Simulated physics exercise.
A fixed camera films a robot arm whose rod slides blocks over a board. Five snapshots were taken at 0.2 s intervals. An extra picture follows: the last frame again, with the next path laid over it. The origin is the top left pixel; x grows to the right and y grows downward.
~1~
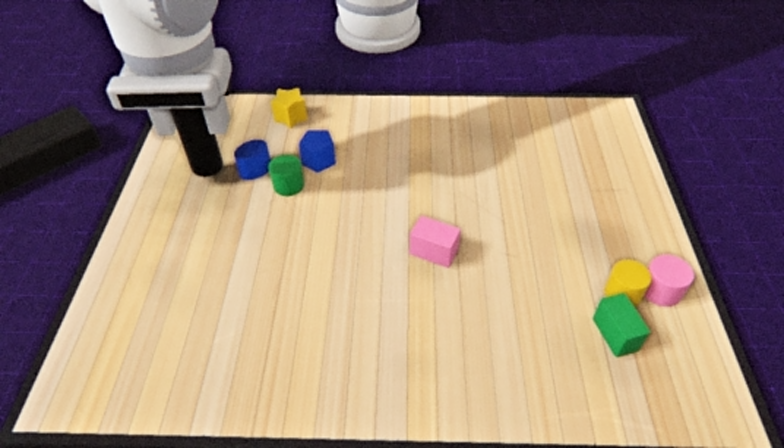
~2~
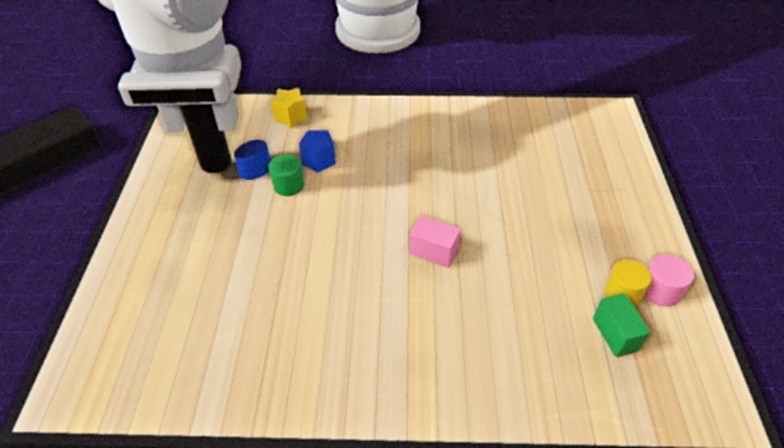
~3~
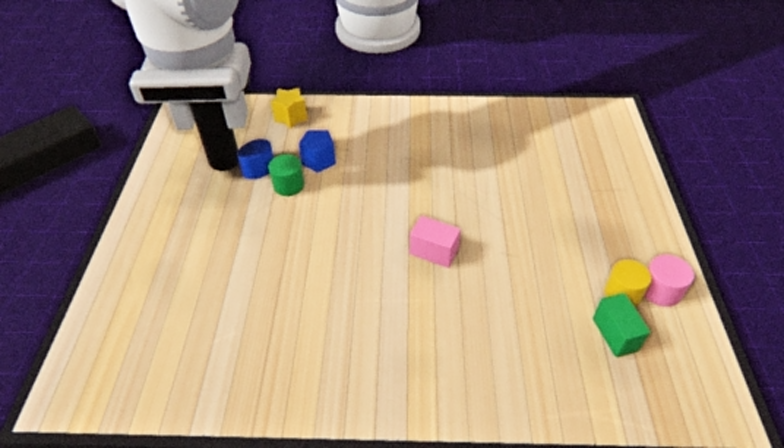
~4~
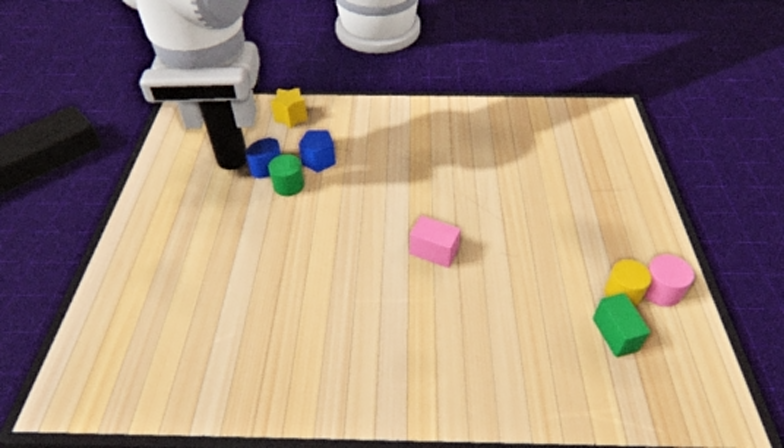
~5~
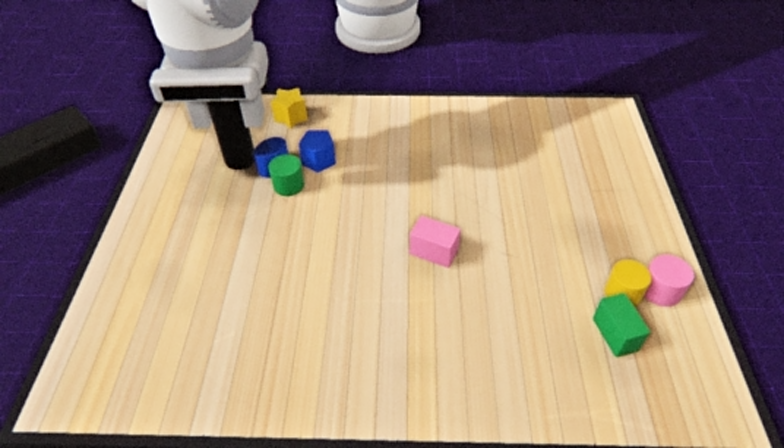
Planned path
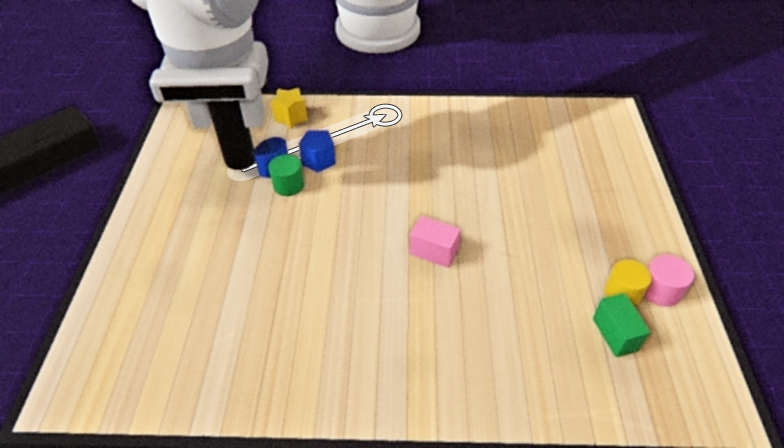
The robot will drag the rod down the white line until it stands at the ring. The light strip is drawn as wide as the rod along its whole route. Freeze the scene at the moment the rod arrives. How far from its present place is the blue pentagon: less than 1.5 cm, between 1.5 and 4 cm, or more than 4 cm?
Displacement: Past 4 cm.
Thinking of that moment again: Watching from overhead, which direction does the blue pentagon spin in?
Verdict: Counterclockwise.
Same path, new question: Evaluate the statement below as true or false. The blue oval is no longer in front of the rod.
The statement is true.
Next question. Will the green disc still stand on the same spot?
I believe so.
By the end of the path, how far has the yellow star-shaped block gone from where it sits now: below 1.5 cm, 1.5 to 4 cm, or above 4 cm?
Travels under 1.5 cm.
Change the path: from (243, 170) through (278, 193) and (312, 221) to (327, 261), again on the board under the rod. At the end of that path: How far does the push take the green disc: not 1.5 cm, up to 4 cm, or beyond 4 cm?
Result: Over 4 cm.
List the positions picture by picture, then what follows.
The first picture shows tip of the rod (208, 168), middles of tops, blue oval (251, 149), green disc (285, 165), yellow star-shaped block (288, 97), blue pentagon (316, 140).
The second picture shows rod (217, 164), nothing pushed.
The third picture shows rod (225, 162), blue oval (254, 148).
The fourth picture shows rod (233, 161), blue oval (262, 147).
The fifth picture shows rod (241, 161), blue oval (270, 146), green disc (285, 165), yellow star-shaped block (288, 97), blue pentagon (316, 140).
The line goes from (243, 170) directly to (385, 115).
What follows on the original path. One third of the way, rod (293, 141); blue oval (318, 140), turned 70° clockwise; blue pentagon (352, 141), turned 35° anticlockwise.
Two thirds of the way, rod (340, 123); blue oval (328, 139), turned 120° clockwise; blue pentagon (360, 142), turned 40° anticlockwise.
At the end, rod (385, 106); blue oval (328, 139), turned 120° clockwise; green disc unmoved; yellow star-shaped block unmoved; blue pentagon (360, 142), turned 40° anticlockwise.
